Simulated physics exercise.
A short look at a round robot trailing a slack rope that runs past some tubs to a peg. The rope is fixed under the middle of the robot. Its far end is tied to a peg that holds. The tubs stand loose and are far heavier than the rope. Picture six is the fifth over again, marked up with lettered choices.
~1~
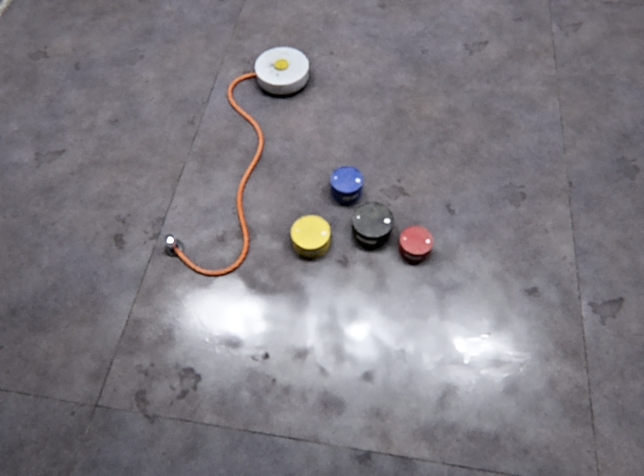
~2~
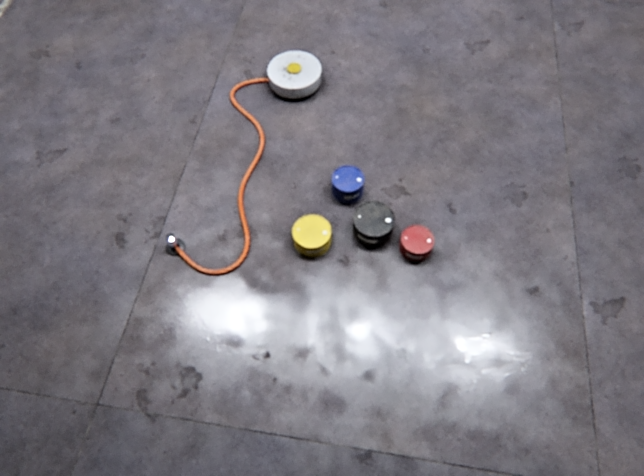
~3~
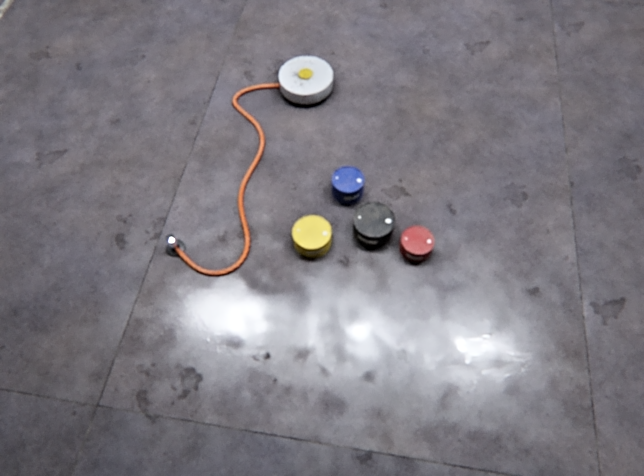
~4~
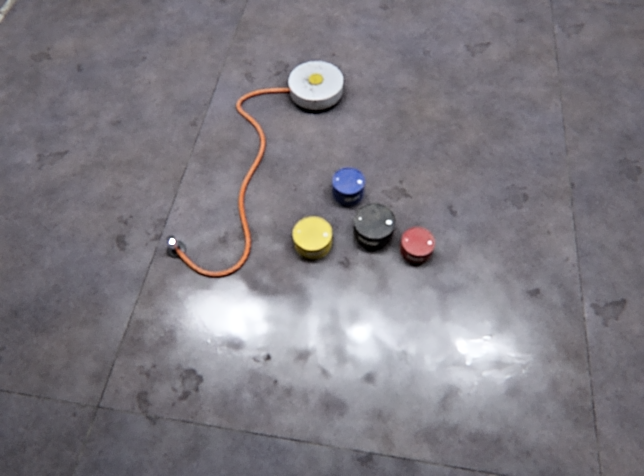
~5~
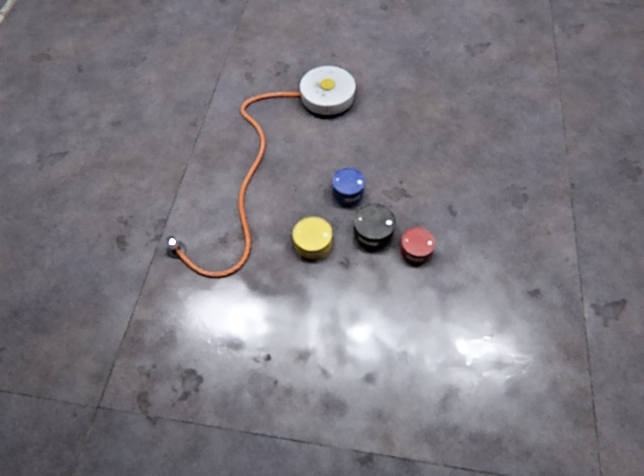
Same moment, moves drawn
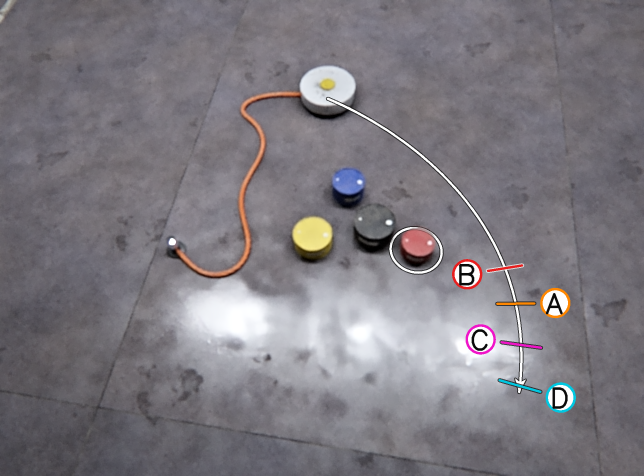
On a gray, stained floor, a round white robot tied by an orange cord to a small peg slid slowly a short way right and slightly downward, while the blue, black, yellow and red tubs stayed still.
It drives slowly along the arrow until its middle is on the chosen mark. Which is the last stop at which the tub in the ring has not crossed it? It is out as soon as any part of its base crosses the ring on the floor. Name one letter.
Up to mark C.
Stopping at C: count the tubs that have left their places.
By then, one.
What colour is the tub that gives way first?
The blue tub.
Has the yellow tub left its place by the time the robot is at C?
By then, no.
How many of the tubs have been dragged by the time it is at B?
The count is none.
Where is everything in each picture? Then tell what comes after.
The first picture shows robot (282, 72); peg (172, 243); black tub (372, 225).
The second picture shows robot (295, 76); blue tub (348, 185).
The third picture shows robot (306, 81); yellow tub (312, 237).
The fourth picture shows robot (316, 87); black tub (374, 226).
The fifth picture shows robot (328, 92); red tub (417, 246); yellow tub (313, 238); peg (174, 245).
On the marked copy, A at (516, 304); B at (505, 268); C at (521, 345); D at (520, 386); the ring at (416, 250); the route from (328, 99) via (467, 202) to (519, 392).
Taking C. A third of the way, robot (418, 145); red tub (417, 246).
Two thirds of the way, robot (494, 233); red tub (417, 246).
When it is over, robot (525, 341); blue tub (346, 206); red tub (417, 246); the red tub is still in its ring.
As for the rest, A is safe but short; B is safe but short; D drags the ringed tub to (403, 261).
